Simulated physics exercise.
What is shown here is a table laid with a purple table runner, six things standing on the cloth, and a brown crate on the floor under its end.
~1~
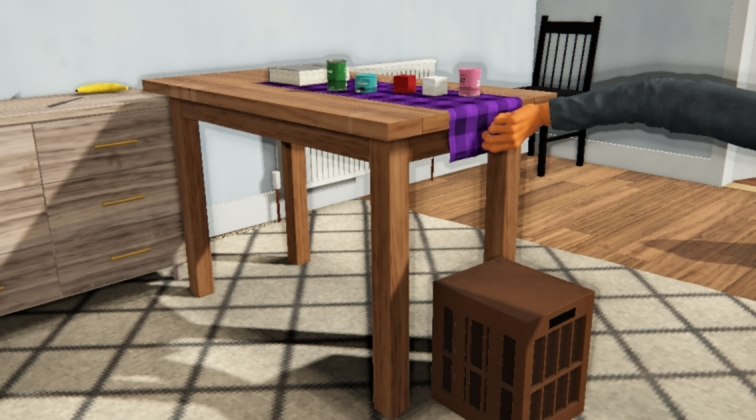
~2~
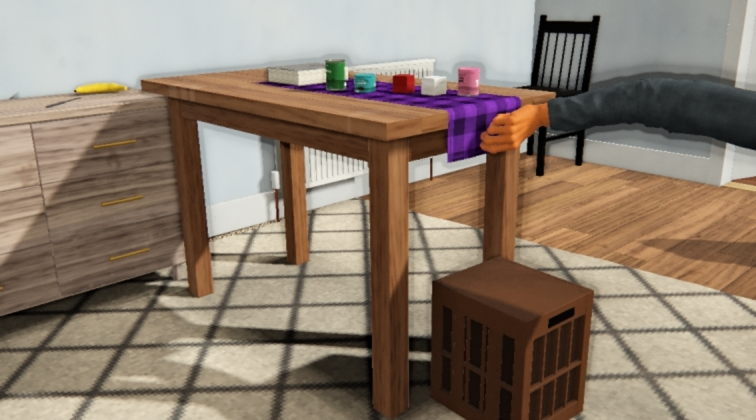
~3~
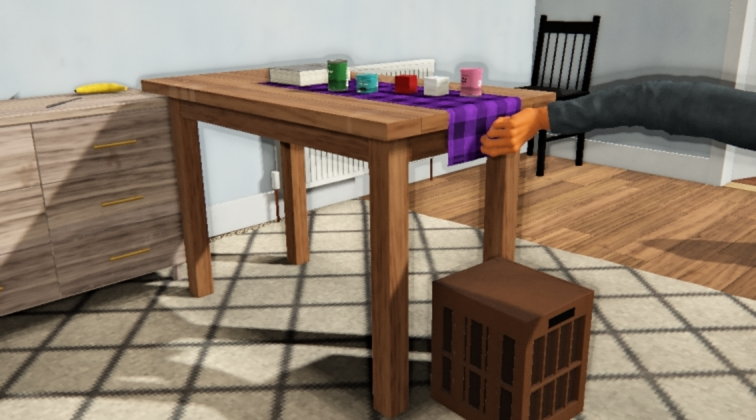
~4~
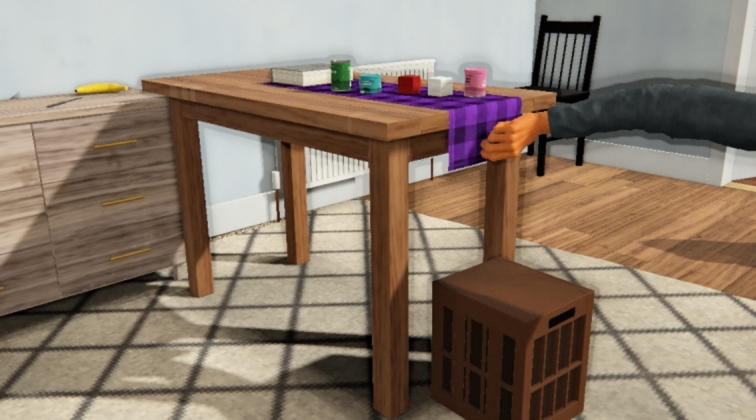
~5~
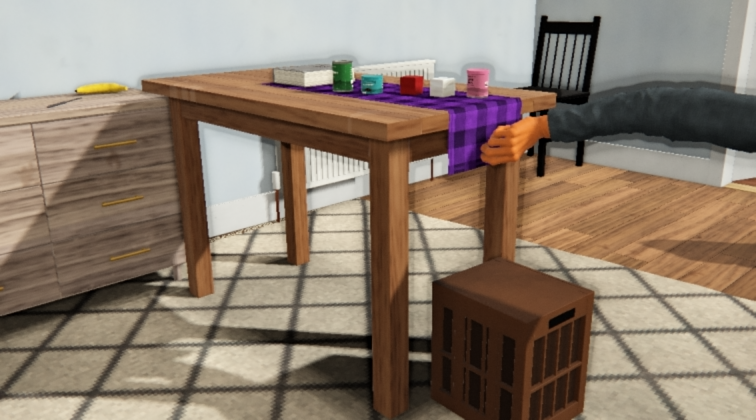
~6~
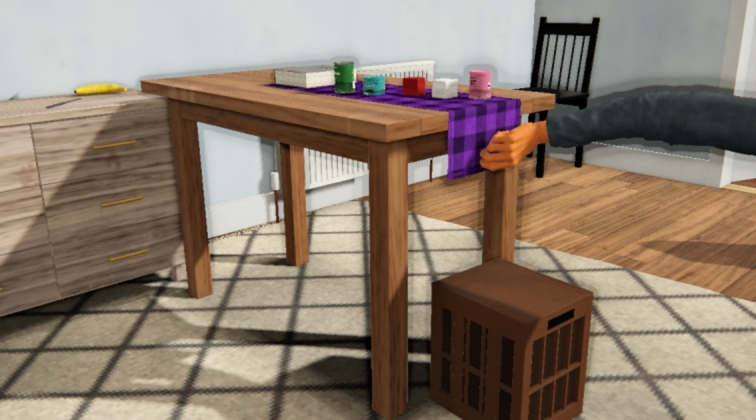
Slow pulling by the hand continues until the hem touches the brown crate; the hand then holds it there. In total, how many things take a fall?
Three in total.
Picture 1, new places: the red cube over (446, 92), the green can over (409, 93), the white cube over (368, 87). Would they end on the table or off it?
The red cube ends up knocked off; the green can ends up knocked off; the white cube ends up still aboard.
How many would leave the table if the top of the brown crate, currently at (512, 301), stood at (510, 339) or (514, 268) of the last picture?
The tally is 4 and 2.
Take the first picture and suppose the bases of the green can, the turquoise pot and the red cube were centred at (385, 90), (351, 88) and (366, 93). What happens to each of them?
Of the three, the green can stays aboard, the turquoise pot stays aboard, the red cube stays aboard.
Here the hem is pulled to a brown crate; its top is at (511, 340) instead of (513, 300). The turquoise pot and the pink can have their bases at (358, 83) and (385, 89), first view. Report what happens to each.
Turquoise pot: Still up. Pink can: Off.
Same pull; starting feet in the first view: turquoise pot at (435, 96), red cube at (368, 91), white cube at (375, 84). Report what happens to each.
The turquoise pot will end up down, the red cube will stay where it is, and the white cube will stay where it is.
Soon after, hem near (484, 233); pink can gone.
After that, hem on the crate; pink can, white cube and red cube gone.
In the end, hem on the crate; pink can, white cube and red cube gone. It carries off three.
